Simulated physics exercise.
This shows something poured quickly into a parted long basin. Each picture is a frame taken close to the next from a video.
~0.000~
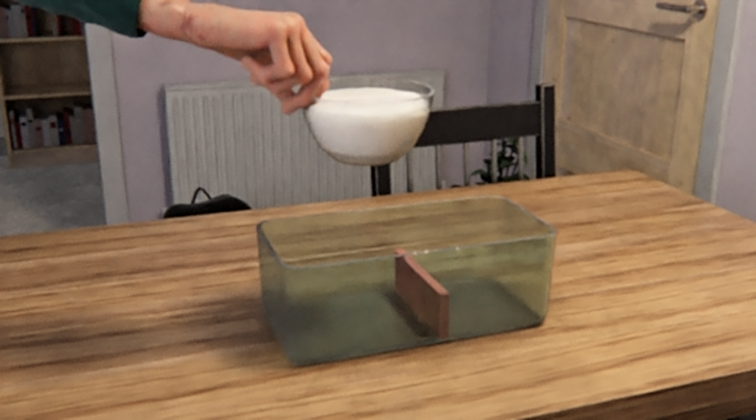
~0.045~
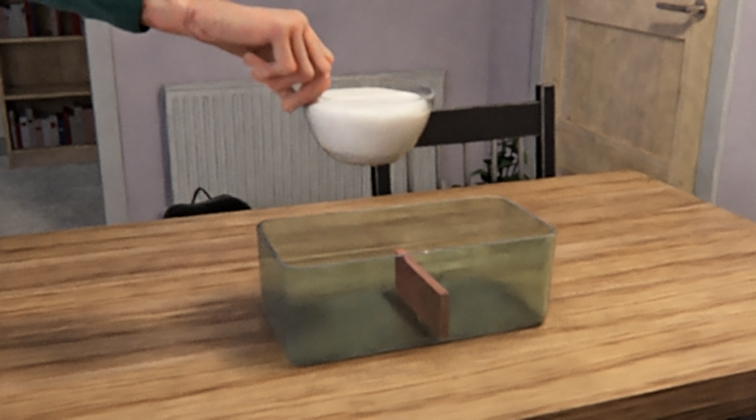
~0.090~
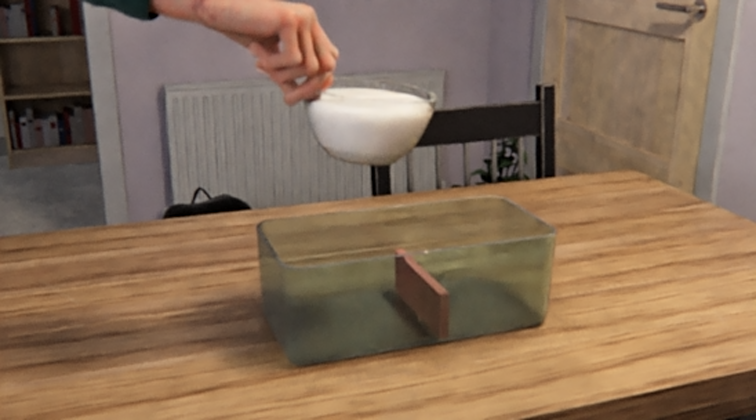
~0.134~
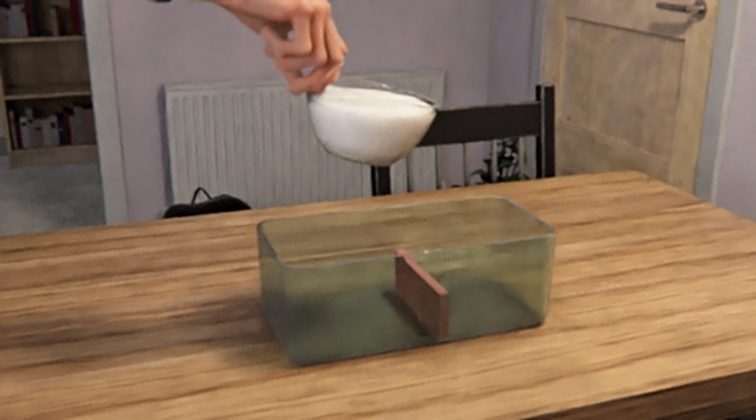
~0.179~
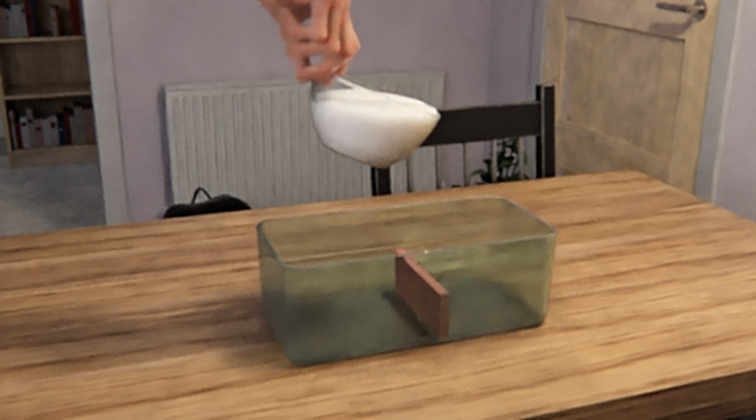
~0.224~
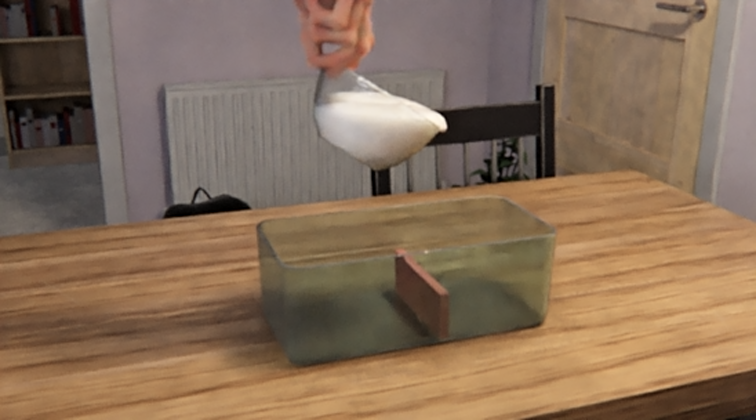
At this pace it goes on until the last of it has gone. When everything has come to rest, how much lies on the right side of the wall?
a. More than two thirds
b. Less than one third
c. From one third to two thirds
More than two thirds.
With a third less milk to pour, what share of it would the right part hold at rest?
The share comes to some 90 parts in a hundred.
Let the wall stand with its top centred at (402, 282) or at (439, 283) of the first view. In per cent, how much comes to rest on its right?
Roughly 90 % and then 65 %.
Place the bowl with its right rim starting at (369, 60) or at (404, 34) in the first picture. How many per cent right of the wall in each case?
In order, roughly 40 percent and 80 percent.
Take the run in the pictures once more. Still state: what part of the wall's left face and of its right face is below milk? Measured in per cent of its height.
Left of the wall 0 %, right of the wall 60 %.
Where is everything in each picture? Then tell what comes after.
It leans 0°; its right rim is at (427, 87); the milk meets the walls at (305, 103) and (422, 96); the long basin's rim runs from (269, 246) to (529, 214); the wall's top is at (420, 272), in the first frame.
It leans 2°; its right rim is at (428, 89); the milk meets the walls at (305, 103) and (422, 97), in the second frame.
It leans 6°; its right rim is at (430, 94); the milk meets the walls at (307, 100) and (425, 99), in the third frame.
It leans 13°; its right rim is at (432, 102); the milk meets the walls at (312, 98) and (427, 102), in the fourth frame.
It leans 22°; its right rim is at (433, 113); the milk meets the walls at (314, 100) and (428, 107); 1 per cent is over the edge, in the fifth frame.
It leans 33°; its right rim is at (432, 127); the milk meets the walls at (318, 103) and (425, 115); 7 per cent is over the edge, in the sixth frame.
A moment on, the bowl is tipped on its side and 16 per cent is still to pour, 0 is left of the wall and 46 right of it.
Next, the bowl is tipped right over and 0 per cent is still to pour, 7 is left of the wall and 80 right of it.
Then the bowl is tipped right over and 0 per cent is still to pour, 9 is left of the wall and 88 right of it.
Later the bowl is tipped right over and 0 per cent is still to pour, 9 is left of the wall and 88 right of it.
In the end 9 per cent lies left of the wall, 88 right of it and 2 outside.
